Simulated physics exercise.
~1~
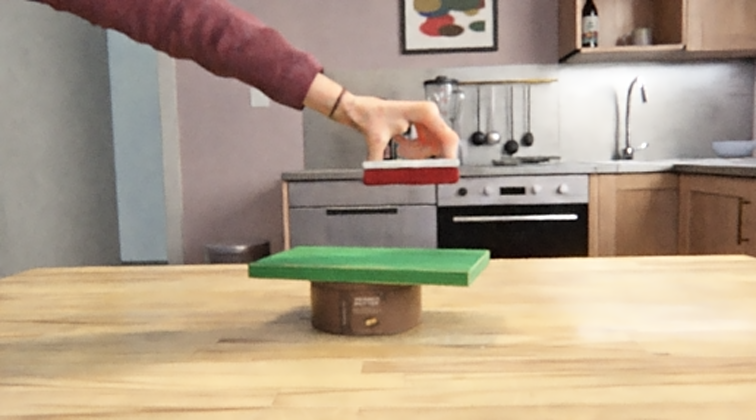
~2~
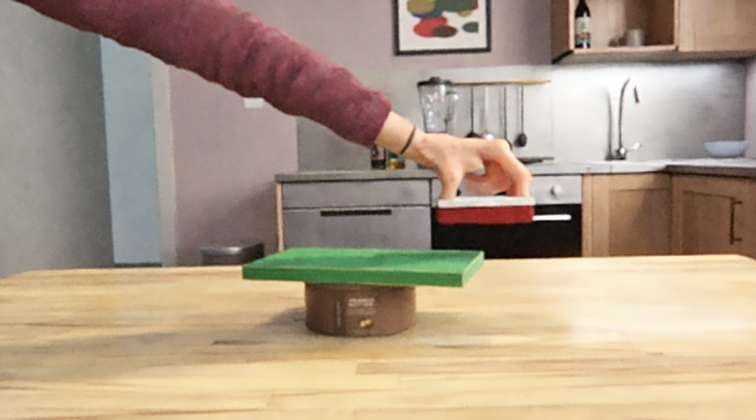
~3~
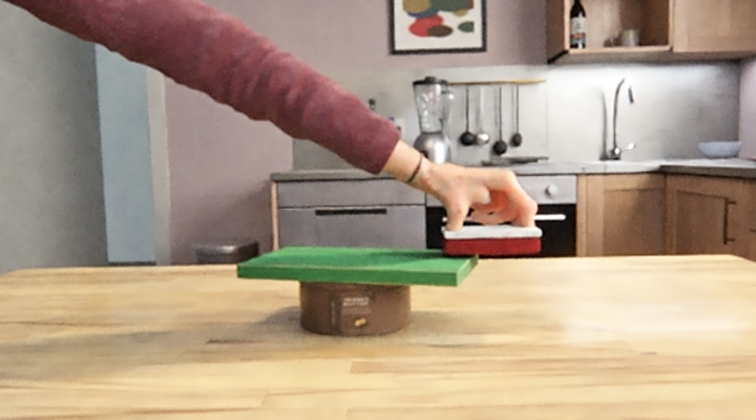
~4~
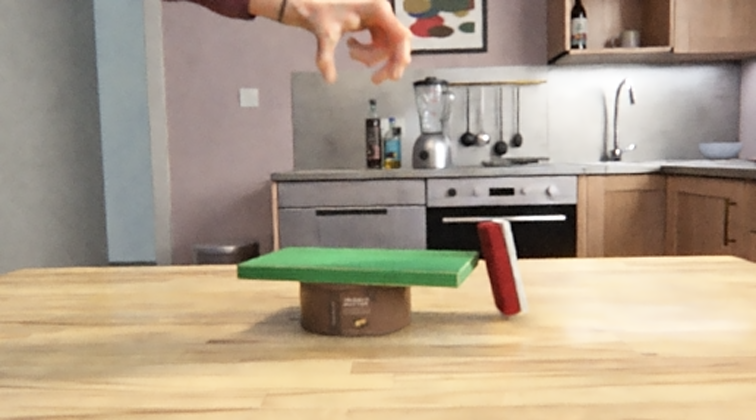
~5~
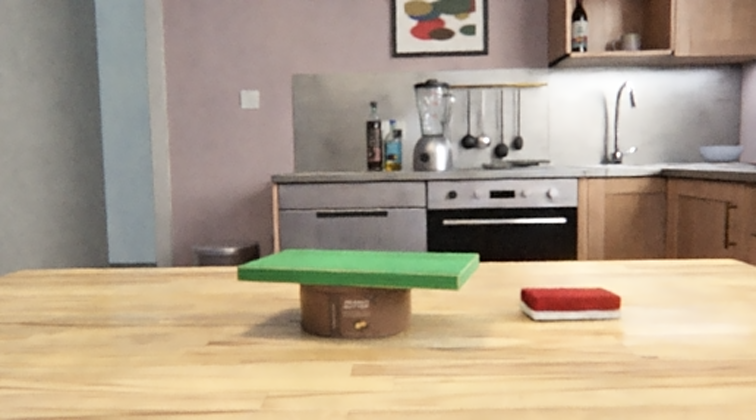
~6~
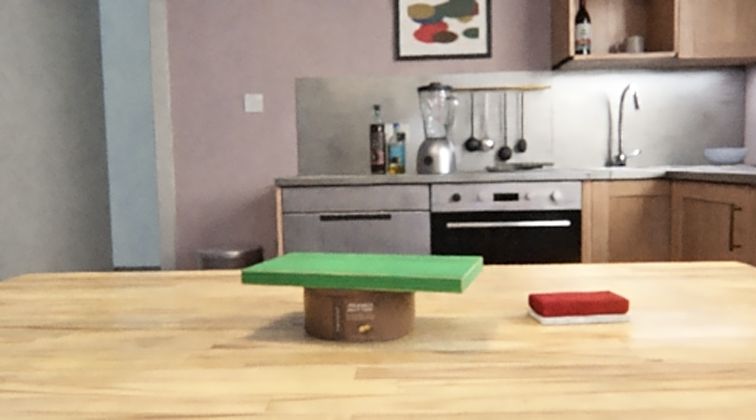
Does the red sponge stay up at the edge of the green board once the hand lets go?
No, it tips off the right edge and ends up lying upside down on the table, while the green board and brown tub stay in place.
A hand releases a red sponge at the green board's right edge, and it falls.
